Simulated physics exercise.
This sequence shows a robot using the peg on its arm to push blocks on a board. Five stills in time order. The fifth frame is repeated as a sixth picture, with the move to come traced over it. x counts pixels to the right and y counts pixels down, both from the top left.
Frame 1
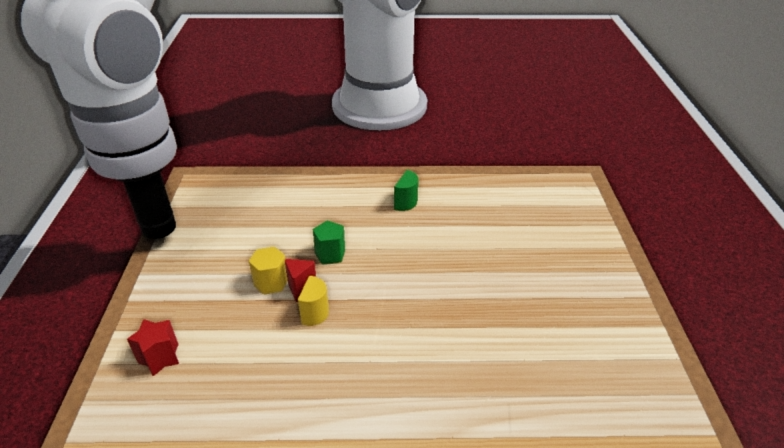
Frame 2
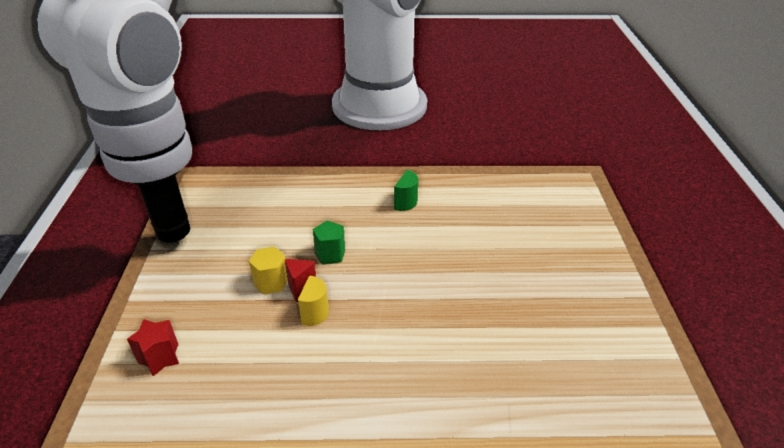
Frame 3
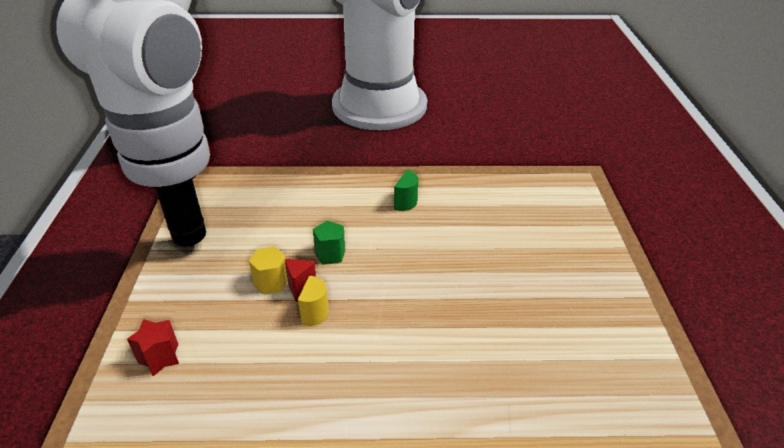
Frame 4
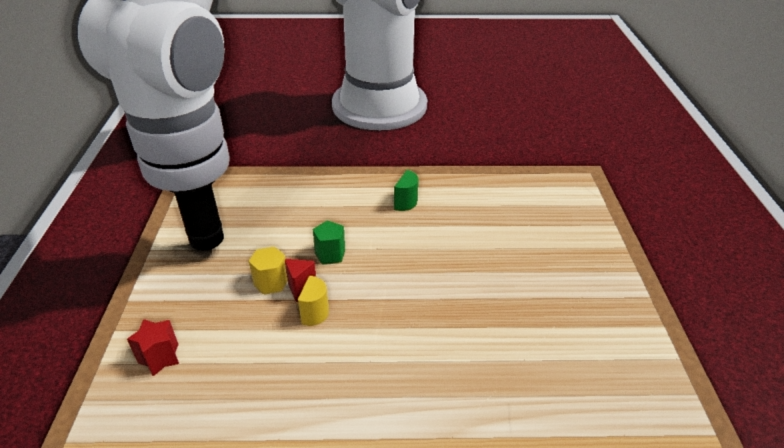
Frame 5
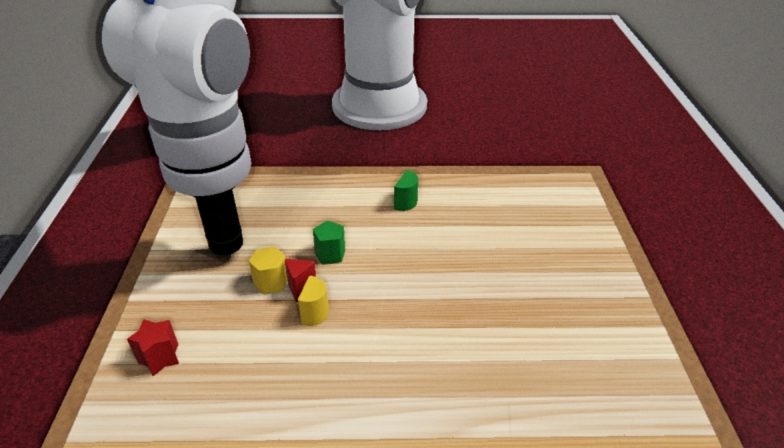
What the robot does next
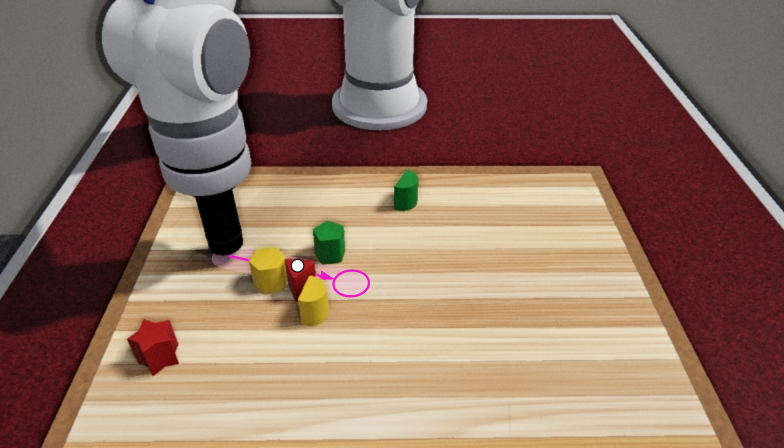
The robot arm moves its black peg right across the board while the blocks stay still.
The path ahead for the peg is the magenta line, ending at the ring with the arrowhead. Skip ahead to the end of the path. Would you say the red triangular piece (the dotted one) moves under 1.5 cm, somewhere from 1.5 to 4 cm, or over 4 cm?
The answer will be the middling band, 1.5 to 4 cm.
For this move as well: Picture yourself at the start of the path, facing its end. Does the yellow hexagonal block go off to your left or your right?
The answer is right.
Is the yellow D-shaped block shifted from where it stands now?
In short: Yes.
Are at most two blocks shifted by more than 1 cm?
I believe not.
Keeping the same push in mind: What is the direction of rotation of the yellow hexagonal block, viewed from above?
Clockwise, looking down.
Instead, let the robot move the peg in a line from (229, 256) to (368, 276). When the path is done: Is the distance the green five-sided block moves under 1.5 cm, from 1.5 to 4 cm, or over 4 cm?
The middle band: 1.5 to 4 cm.
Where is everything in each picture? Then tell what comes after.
Peg's lower end (160, 229); yellow hexagonal block (267, 258); red triangular piece (298, 266); yellow D-shaped block (313, 289); green five-sided block (329, 230), in the first picture.
Peg (174, 232); blocks still, in the second picture.
Peg (190, 236); blocks still, in the third picture.
Peg (207, 240); blocks still, in the fourth picture.
Peg (227, 245); yellow hexagonal block (267, 258); red triangular piece (298, 266); yellow D-shaped block (313, 289); green five-sided block (329, 230), in the fifth picture.
Drawn move, from (229, 256) to (351, 283); the dot is on the red triangular piece.
On the path given first. One third of the way, peg (267, 253); yellow hexagonal block (275, 263), turned 15° clockwise; red triangular piece (306, 270).
Two thirds of the way, peg (309, 262); yellow hexagonal block (291, 272), turned 85° clockwise; red triangular piece (317, 279), turned 75° anticlockwise; yellow D-shaped block (326, 294), turned 55° clockwise.
At the end, peg (351, 272); yellow hexagonal block (291, 273), turned 90° clockwise; red triangular piece (317, 279), turned 75° anticlockwise; yellow D-shaped block (326, 294), turned 55° clockwise; green five-sided block (333, 230), turned 25° anticlockwise.
